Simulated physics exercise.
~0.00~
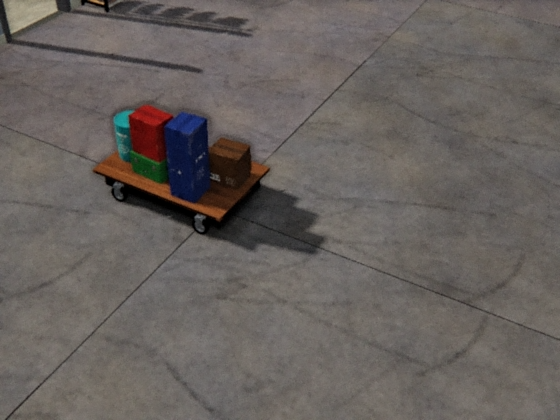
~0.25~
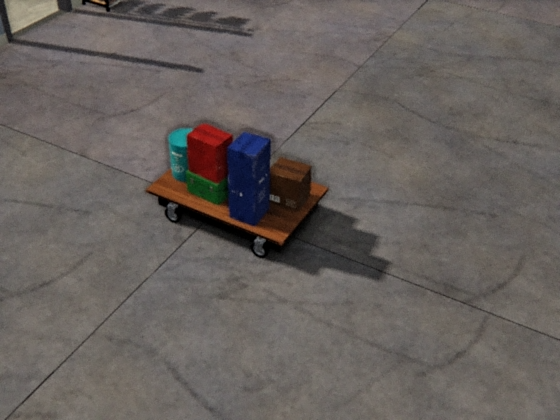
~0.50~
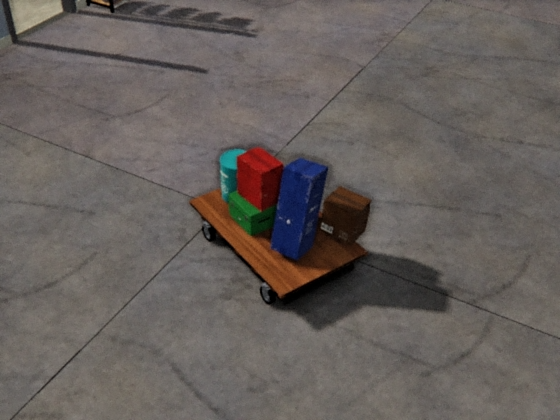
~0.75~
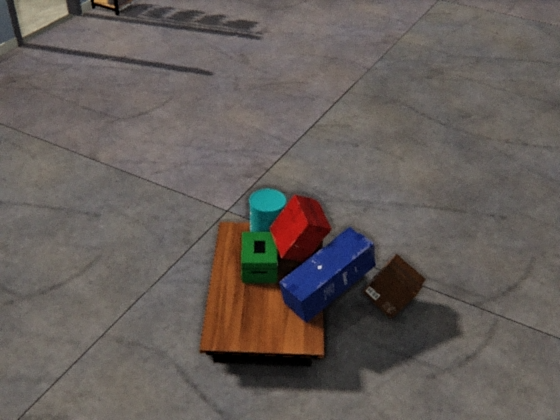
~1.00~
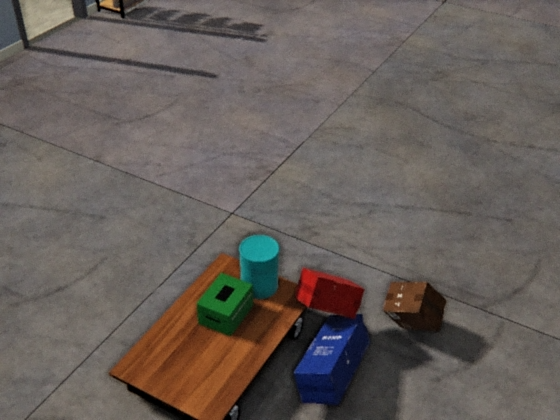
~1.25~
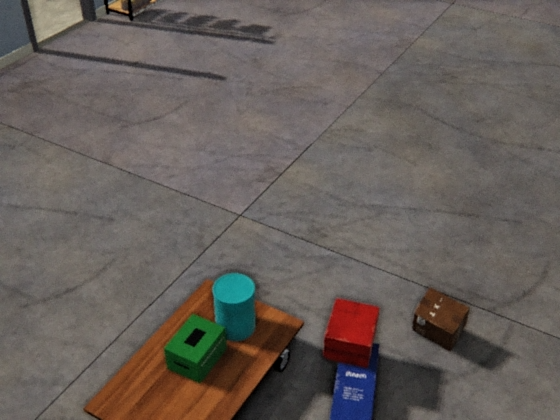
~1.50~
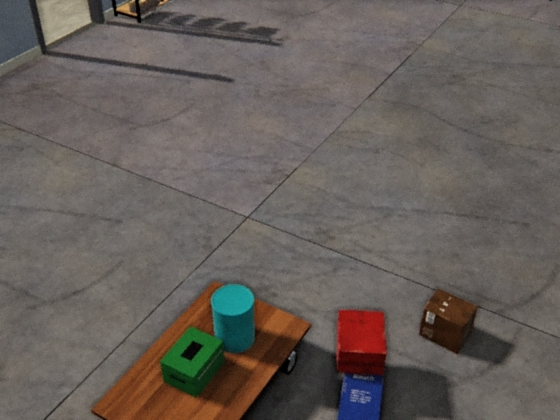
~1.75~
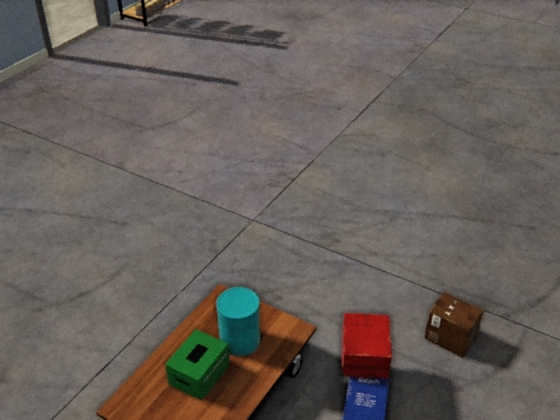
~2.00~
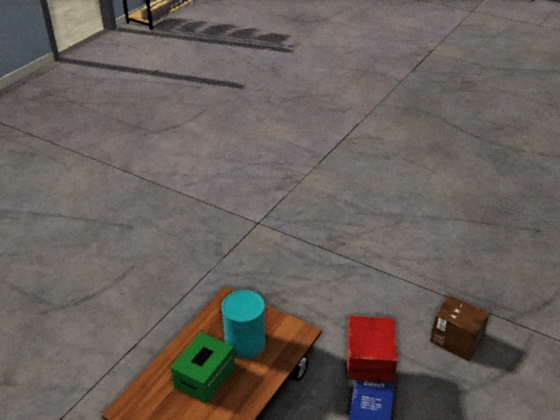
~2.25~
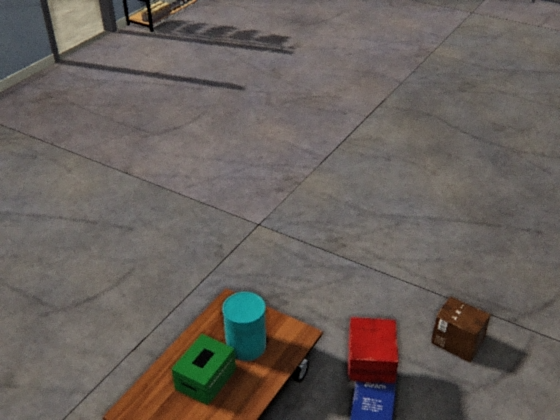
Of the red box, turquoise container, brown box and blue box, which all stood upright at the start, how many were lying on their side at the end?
Three of them were lying on their side at the end, the red, brown and blue boxes. The turquoise container was still standing on the cart.
